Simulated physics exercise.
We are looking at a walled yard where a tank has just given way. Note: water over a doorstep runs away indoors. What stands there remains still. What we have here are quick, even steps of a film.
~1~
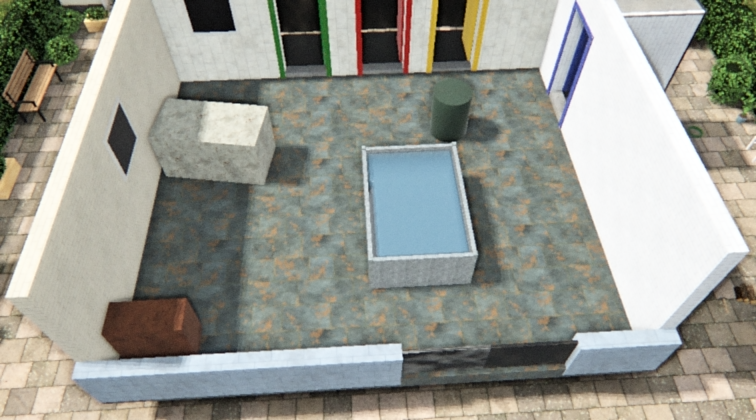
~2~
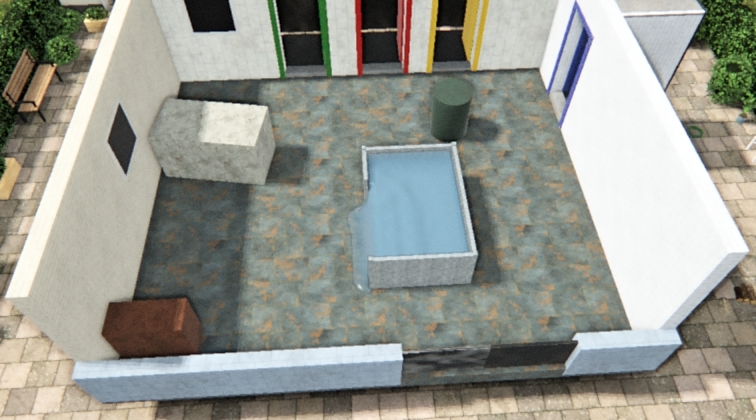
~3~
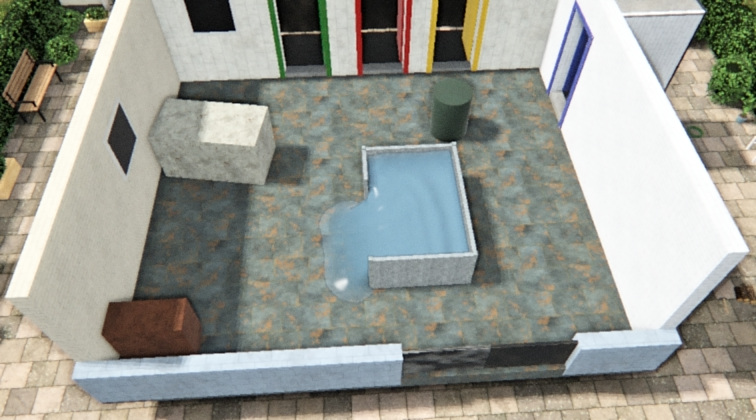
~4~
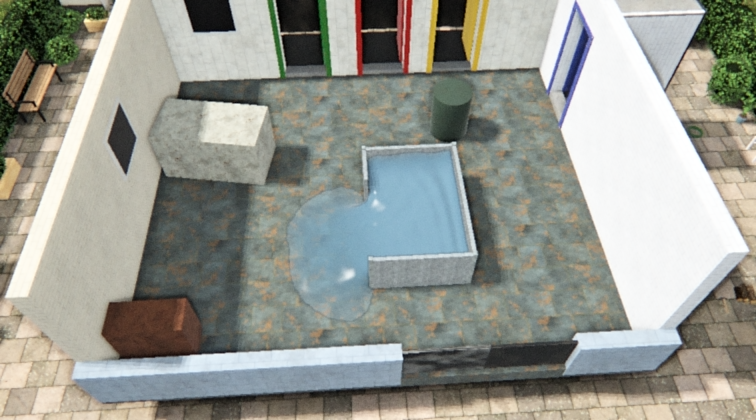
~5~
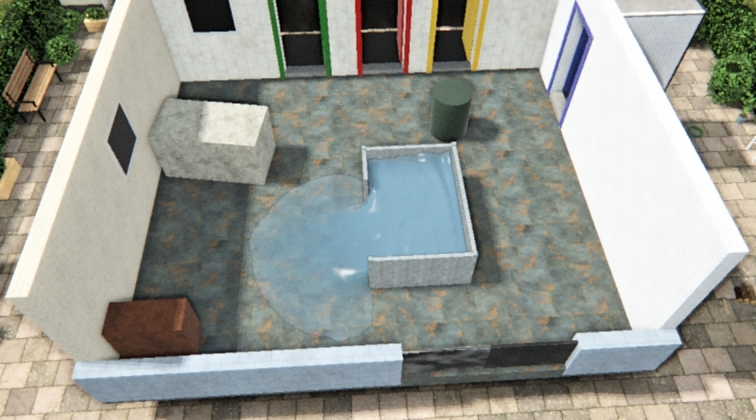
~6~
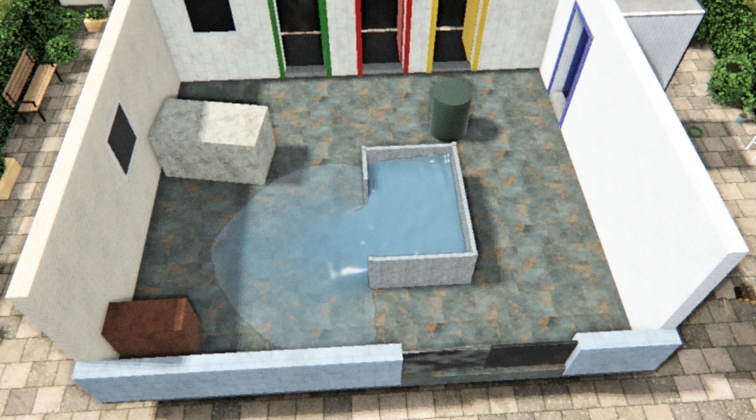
Water pours through a gap in the left side of a raised rectangular tank and spreads leftward across the walled yard's mottled floor in a widening, rounded sheet, while the grey block, brown box and green cylinder stay still.
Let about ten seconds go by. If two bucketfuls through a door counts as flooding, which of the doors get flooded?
The blue door does not get flooded; the green door does not get flooded; the yellow door does not get flooded; the red door does not get flooded.
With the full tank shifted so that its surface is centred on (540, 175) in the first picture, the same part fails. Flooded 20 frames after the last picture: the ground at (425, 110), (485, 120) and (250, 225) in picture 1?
The first spot ends up left untouched, the second left untouched and the third sodden.
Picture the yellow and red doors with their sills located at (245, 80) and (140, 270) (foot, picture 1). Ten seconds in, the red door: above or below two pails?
Red: Exceeds the limit.
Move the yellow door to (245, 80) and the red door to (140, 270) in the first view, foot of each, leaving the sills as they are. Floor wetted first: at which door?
I say the door marked red.
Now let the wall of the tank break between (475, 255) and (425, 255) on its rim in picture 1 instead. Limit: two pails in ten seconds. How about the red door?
As far as I can tell, the red door fails to reach the limit.
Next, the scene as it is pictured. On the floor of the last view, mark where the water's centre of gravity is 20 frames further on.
I'd say near (264, 248).
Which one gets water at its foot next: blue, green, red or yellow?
I'd go with the green-painted one.
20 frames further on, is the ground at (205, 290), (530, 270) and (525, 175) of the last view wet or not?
Result, in the order given: Wetted / not wetted / not wetted.
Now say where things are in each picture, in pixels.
The first picture shows the open tank at (415, 201) is whole and still.
In the second picture, the front is at (369, 291), out from the gap at (370, 237).
In the third picture, water pours out at (370, 238) and has run to (344, 295).
In the fourth picture, water pours out at (370, 239) and has run to (295, 221).
In the fifth picture, the front is at (257, 234), out from the gap at (370, 239).
In the sixth picture, the front is at (218, 241), out from the gap at (370, 239).
A moment on, water covers 30 % of the floor; the blue door not reached, the green door not reached, the yellow door not reached, the red door not reached.
Next, water covers 30 % of the floor; the blue door not reached, the green door not reached, the yellow door not reached, the red door not reached.
Then, water covers 35 % of the floor; the blue door not reached, the green door wet at the sill, nothing in, the yellow door not reached, the red door not reached.
Later, water covers 60 % of the floor; the blue door not reached, the green door wet at the sill, nothing in, the yellow door not reached, the red door not reached.
In the end, water covers 90 % of the floor; the blue door wet at the sill, nothing in, the green door wet at the sill, nothing in, the yellow door under two buckets in, the red door wet at the sill, nothing in.
